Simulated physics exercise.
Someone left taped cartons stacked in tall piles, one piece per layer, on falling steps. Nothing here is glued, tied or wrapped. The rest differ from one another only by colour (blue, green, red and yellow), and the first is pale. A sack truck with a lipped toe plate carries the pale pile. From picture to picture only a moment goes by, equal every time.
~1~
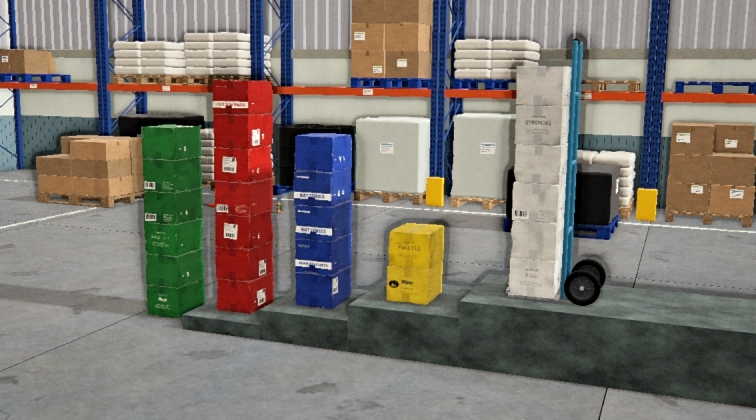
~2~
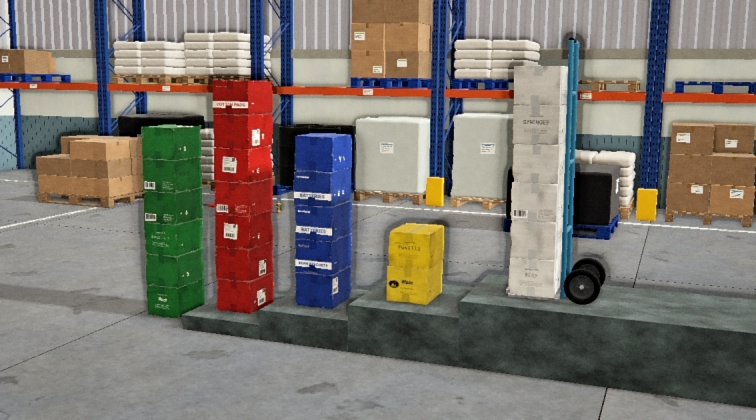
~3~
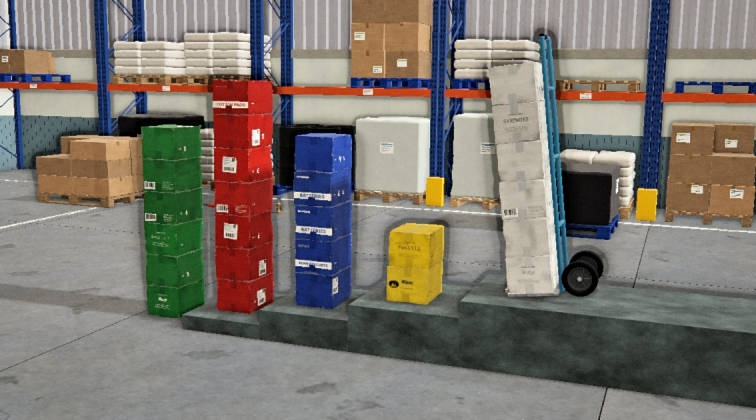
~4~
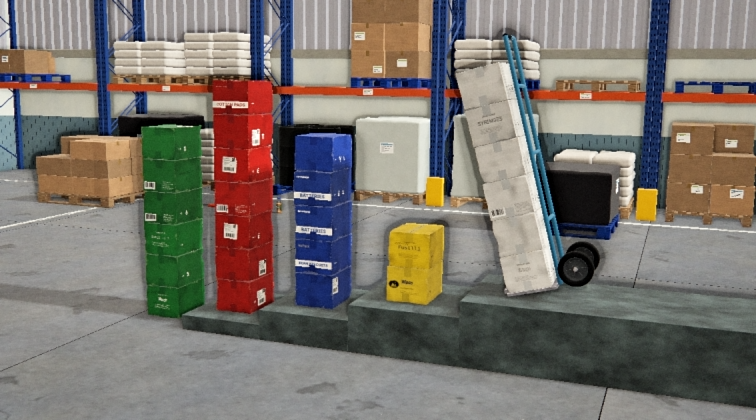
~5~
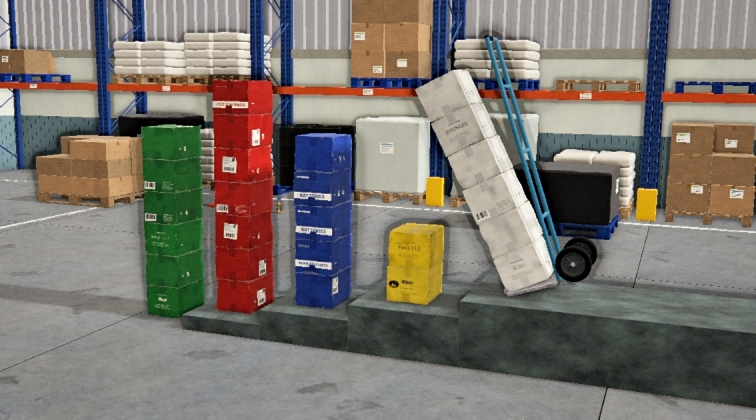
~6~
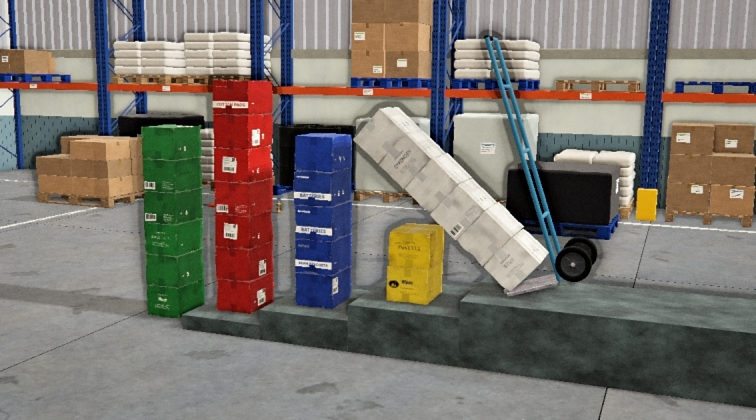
In a warehouse, a blue hand truck beside a tall stack of white boxes tilted left, and the stack leaned away from it, steeply over a short yellow stack, while the other colored stacks stayed still.
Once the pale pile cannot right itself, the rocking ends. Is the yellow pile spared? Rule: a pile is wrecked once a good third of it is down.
Yes.
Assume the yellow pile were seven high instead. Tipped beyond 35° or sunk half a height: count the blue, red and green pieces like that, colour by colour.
The counts are blue 5, red 7 and green 6.
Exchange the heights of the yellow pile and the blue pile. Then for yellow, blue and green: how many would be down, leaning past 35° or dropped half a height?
Counts by colour: Yellow 4; blue 0; green 0.
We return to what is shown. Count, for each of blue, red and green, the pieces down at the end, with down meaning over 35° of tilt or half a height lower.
Count per pile - blue: 0; red: 0; green: 0.
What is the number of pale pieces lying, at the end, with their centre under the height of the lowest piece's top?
Pale pieces: 4.
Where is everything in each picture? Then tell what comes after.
In the first frame (places mark the middle of the side facing us), truck frame (573, 94) level; top yellow carton (409, 251); top green carton (158, 143); the rest undisturbed.
The second frame shows truck frame (570, 93) rocked barely; top yellow carton (409, 251).
The third frame shows truck frame (546, 88) rocked a little, top of the pale pile leaning a little; top yellow carton (409, 251); the rest undisturbed.
The fourth frame shows truck frame (516, 86) rocked clearly, top of the pale pile leaning clearly; top yellow carton (409, 251); the rest undisturbed.
The fifth frame shows truck frame (501, 86) rocked clearly, top of the pale pile leaning clearly; top yellow carton (409, 251); the rest undisturbed.
The sixth frame shows truck frame (501, 86) rocked clearly, top of the pale pile leaning steeply; top yellow carton (409, 251); top green carton (158, 143); the rest undisturbed.
Soon after the last picture, 6 of the pale pile down; none of the 2 yellow cartons down (0 of 20 in all colours); top yellow carton unmoved.
A little later, 6 of the pale pile down; none of the 2 yellow cartons down (0 of 20 in all colours); top yellow carton shifted a little; top blue carton leaning barely.
Later still, 6 of the pale pile down; none of the 2 yellow cartons down (0 of 20 in all colours); top yellow carton shifted a little; top blue carton leaning a little.
At rest, 6 of the pale pile down; none of the 2 yellow cartons down (0 of 20 in all colours); top yellow carton shifted a little; top blue carton leaning a little. As the last picture would show them, middles, top yellow carton near (414, 245), top blue carton near (278, 153).
